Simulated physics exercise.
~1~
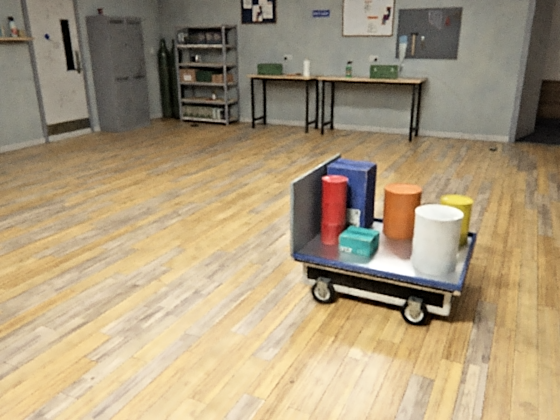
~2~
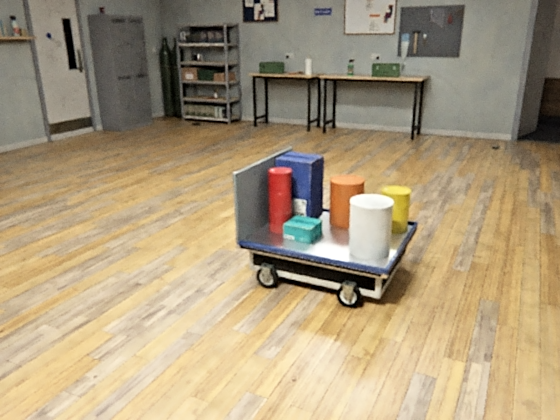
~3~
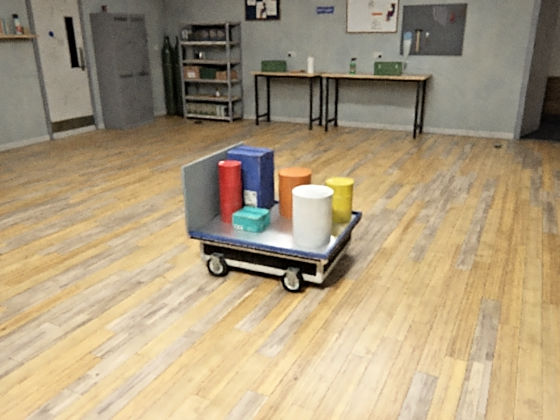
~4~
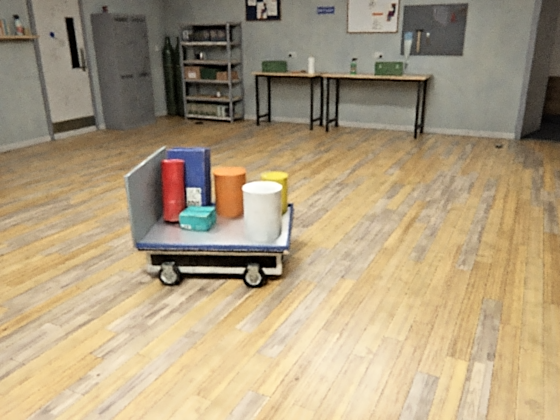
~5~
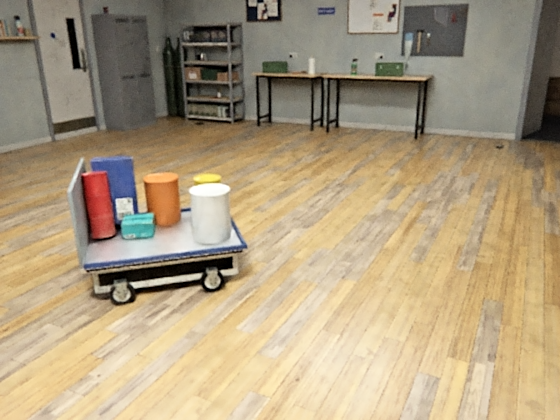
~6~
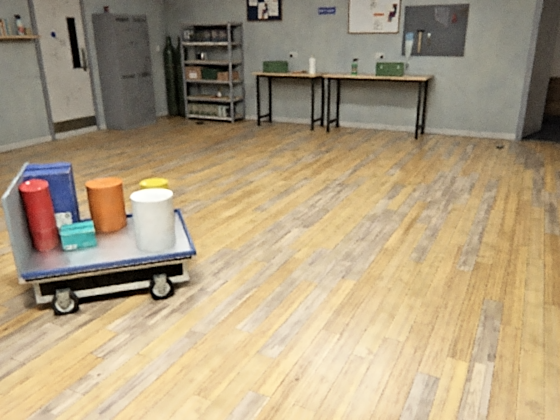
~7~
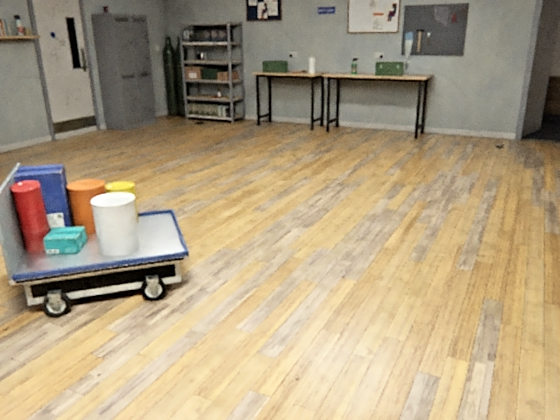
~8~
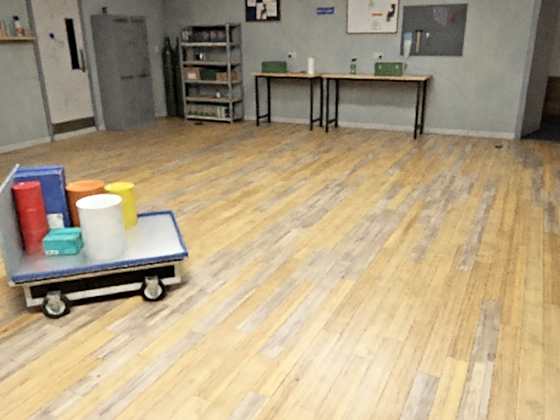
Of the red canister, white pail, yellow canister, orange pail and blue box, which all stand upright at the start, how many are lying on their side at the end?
None of them are lying on their side. All five are still standing on the cart when it has stopped.
At the start, a wheeled cart with a tall board at its left end stands on a wooden floor, carrying a blue box, a red canister, a turquoise parcel, an orange pail, a white pail and a yellow canister. The cart rolls left across the room with its load upright. It then swings around as it nears the left side, and the blue box and red canister lean. As it comes to a stop, the white pail slides left toward the board. The cart ends at the left edge of the view, with the red canister upright again and nothing toppled.
